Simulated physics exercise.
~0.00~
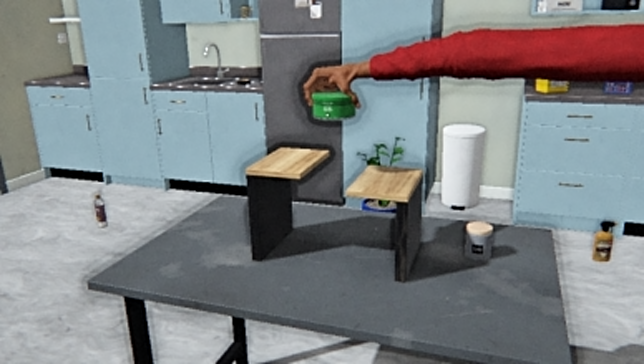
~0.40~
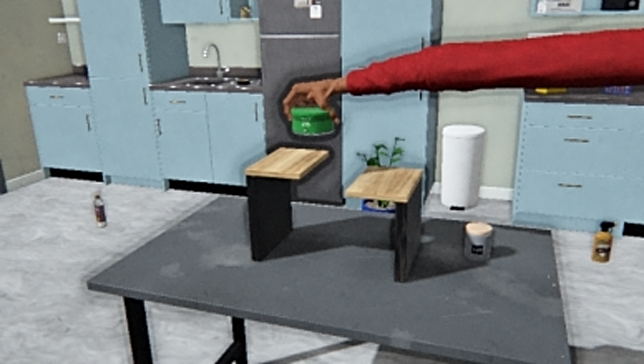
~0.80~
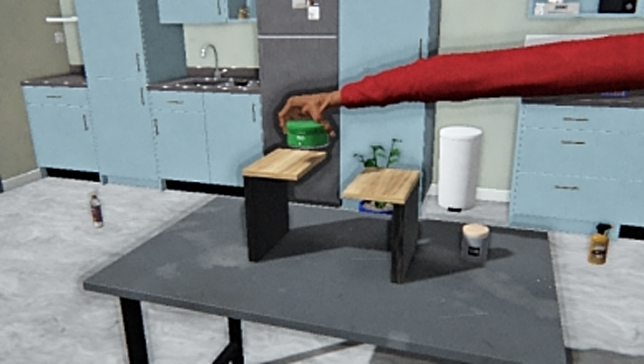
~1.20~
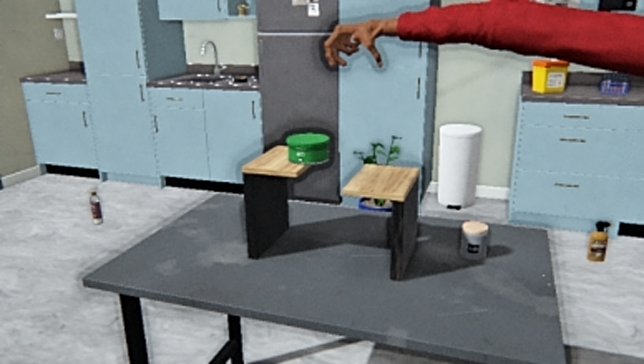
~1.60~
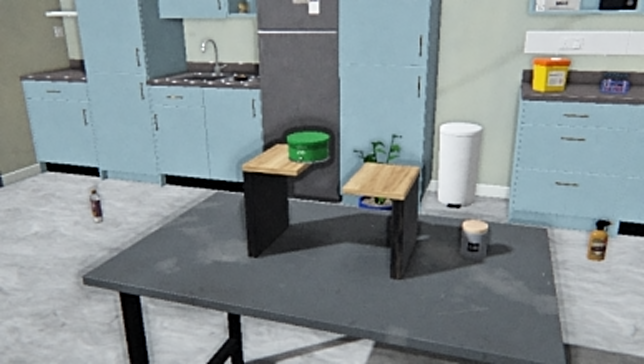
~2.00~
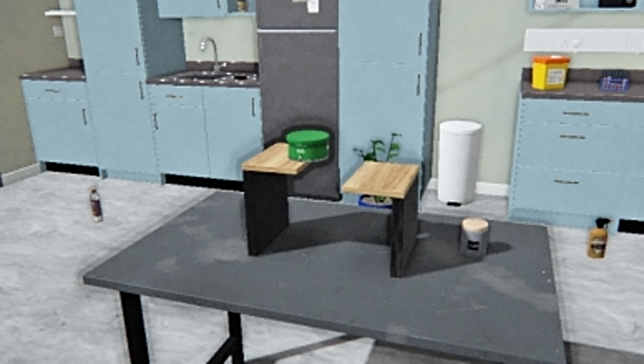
A hand in a red sleeve reaches in from the right, holding a green tub above two wood-topped black supports set slightly apart on a dark grey table. The slightly swaying view looks down across the table into a kitchen with pale blue cupboards, a sink and a white bin. A small grey jar with a light lid sits to the right of the supports. The hand carries the tub left and lowers it onto the left support, near its inner edge. The fingers let go and the arm withdraws to the right. The tub stays on top, at rest, and the jar remains in place.
